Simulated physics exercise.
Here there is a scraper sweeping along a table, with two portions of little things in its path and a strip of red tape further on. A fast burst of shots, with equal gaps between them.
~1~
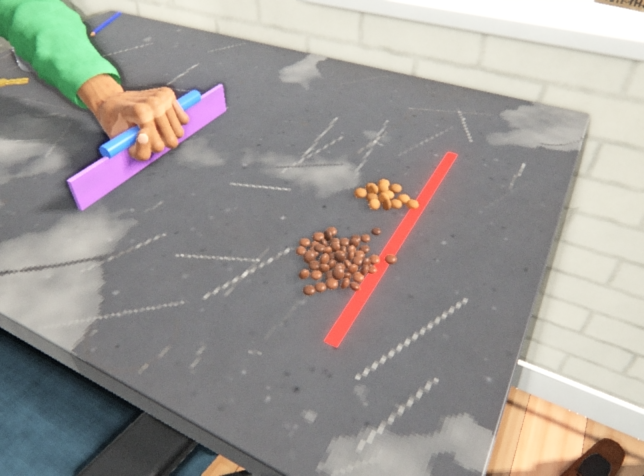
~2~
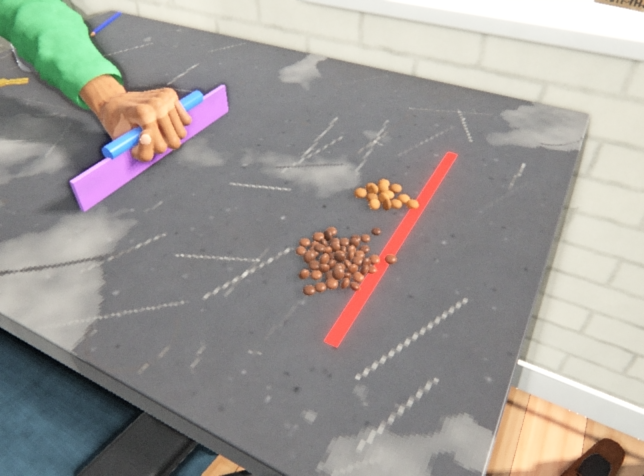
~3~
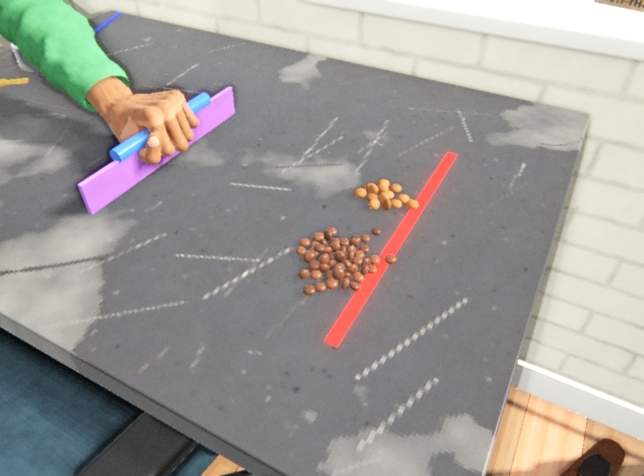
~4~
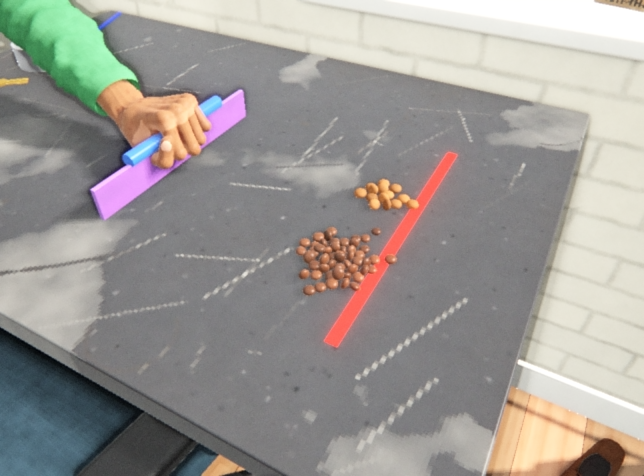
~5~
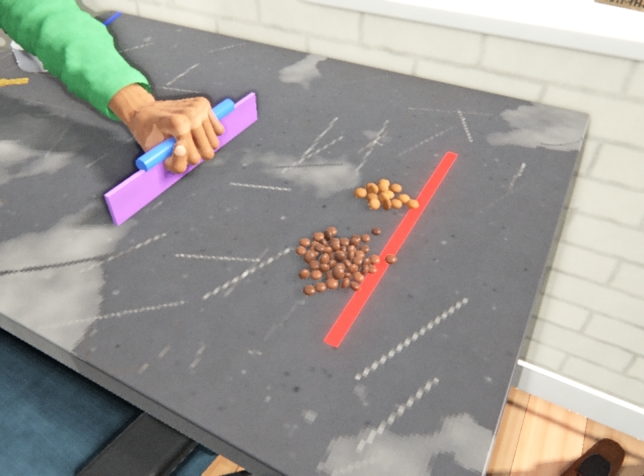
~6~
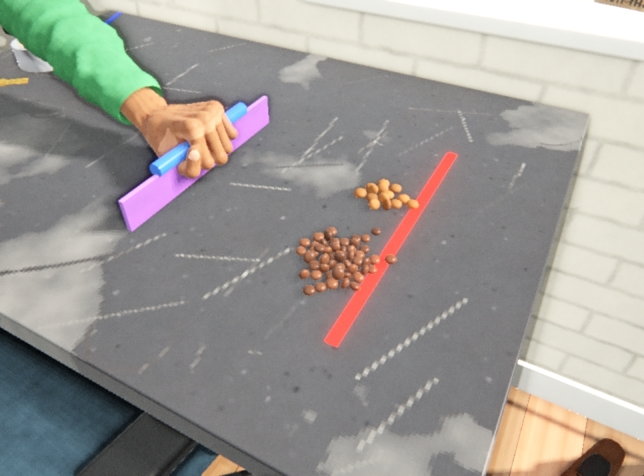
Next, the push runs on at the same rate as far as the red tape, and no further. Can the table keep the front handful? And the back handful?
In the end the front handful keeps clear of the drop, and the back handful keeps clear of the drop.
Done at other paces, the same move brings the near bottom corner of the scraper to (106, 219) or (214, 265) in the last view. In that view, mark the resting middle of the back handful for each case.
At about (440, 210), and at (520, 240).
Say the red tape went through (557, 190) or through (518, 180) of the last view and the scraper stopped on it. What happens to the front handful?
In case one it has some fall off, and in case two it has some fall off.
Then, 0.41 s past the last view, scraper still moving, near (305, 173); front handful all on the table, its front near (391, 259); back handful all on the table, its front near (412, 205).
Then, 0.83 s past the last view, scraper stopped at the red tape; front handful all on the table, its front near (440, 300); back handful all on the table, its front near (458, 220).
Then, 1.11 s past the last view, scraper stopped at the red tape; front handful all on the table, its front near (448, 302); back handful all on the table, its front near (460, 221).
Finally, scraper stopped at the red tape; front handful all on the table, its front near (448, 302); back handful all on the table, its front near (460, 221).
